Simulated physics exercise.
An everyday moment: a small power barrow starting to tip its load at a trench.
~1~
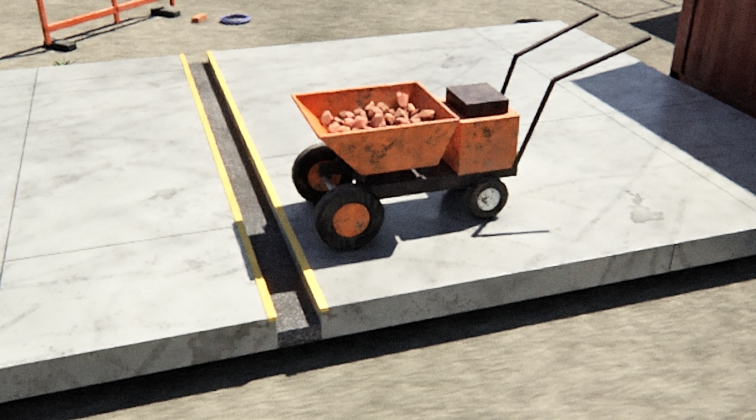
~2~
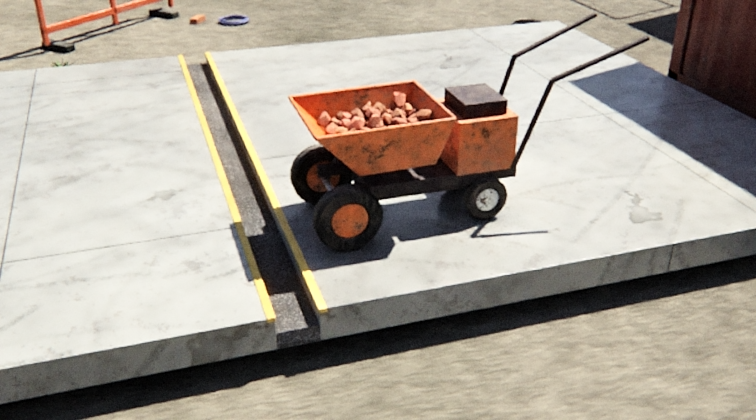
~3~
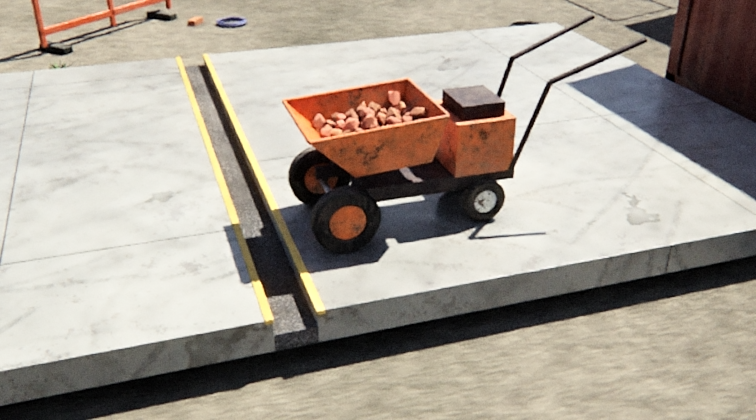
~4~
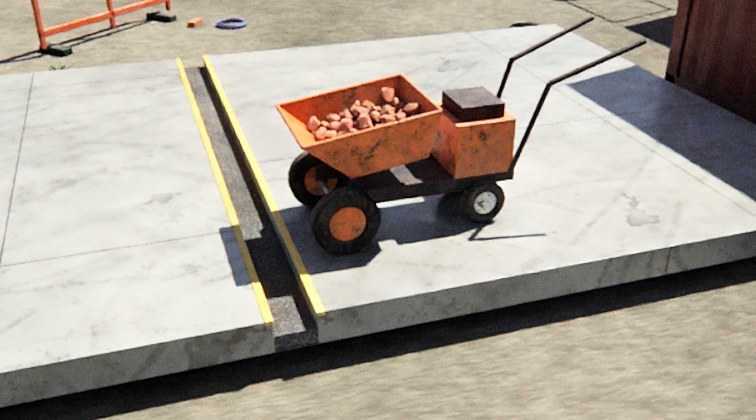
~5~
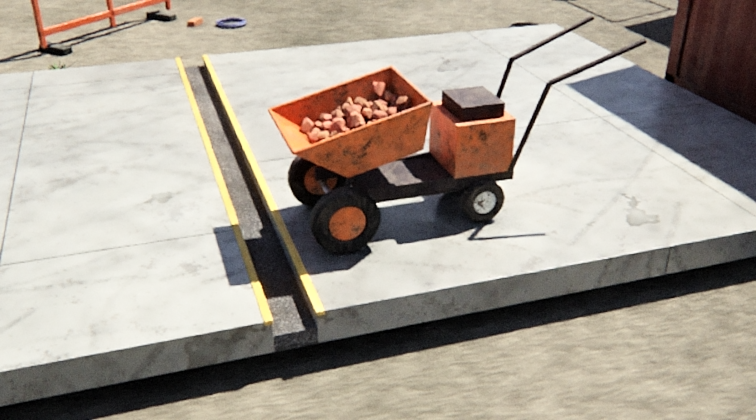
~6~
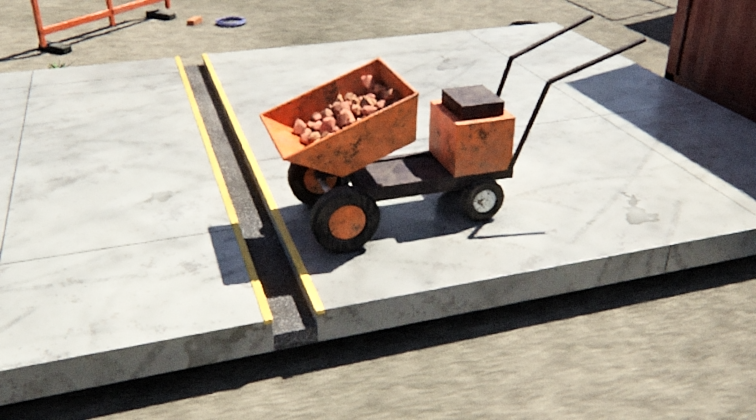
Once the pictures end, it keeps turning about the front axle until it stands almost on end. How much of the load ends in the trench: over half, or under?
In the trench: Less than half.
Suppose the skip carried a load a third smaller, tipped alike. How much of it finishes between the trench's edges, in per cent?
Roughly 10 in a hundred.
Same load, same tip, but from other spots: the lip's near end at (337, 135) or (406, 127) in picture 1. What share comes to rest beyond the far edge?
The first gives 60 %, the second 0 %.
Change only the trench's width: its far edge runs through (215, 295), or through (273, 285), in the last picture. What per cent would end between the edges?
The first gives 70 %, the second 0 %.
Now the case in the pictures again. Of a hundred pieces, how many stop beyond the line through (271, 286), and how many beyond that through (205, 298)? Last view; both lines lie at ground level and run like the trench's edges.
Near 90 % and 30 %.
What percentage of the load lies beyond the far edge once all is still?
Some 85 per cent.
Shortly afterwards, skip tipped steeply; the whole lot in the skip.
Next, skip tipped right over; the bulk in the skip; near a quarter beyond it; only a few falling.
Some moments later, skip tipped right over; a little in the skip; only a few in or heaped over the trench; the bulk beyond it.
In the end, skip tipped right over; a little in the skip; a little in or heaped over the trench; the bulk beyond it.
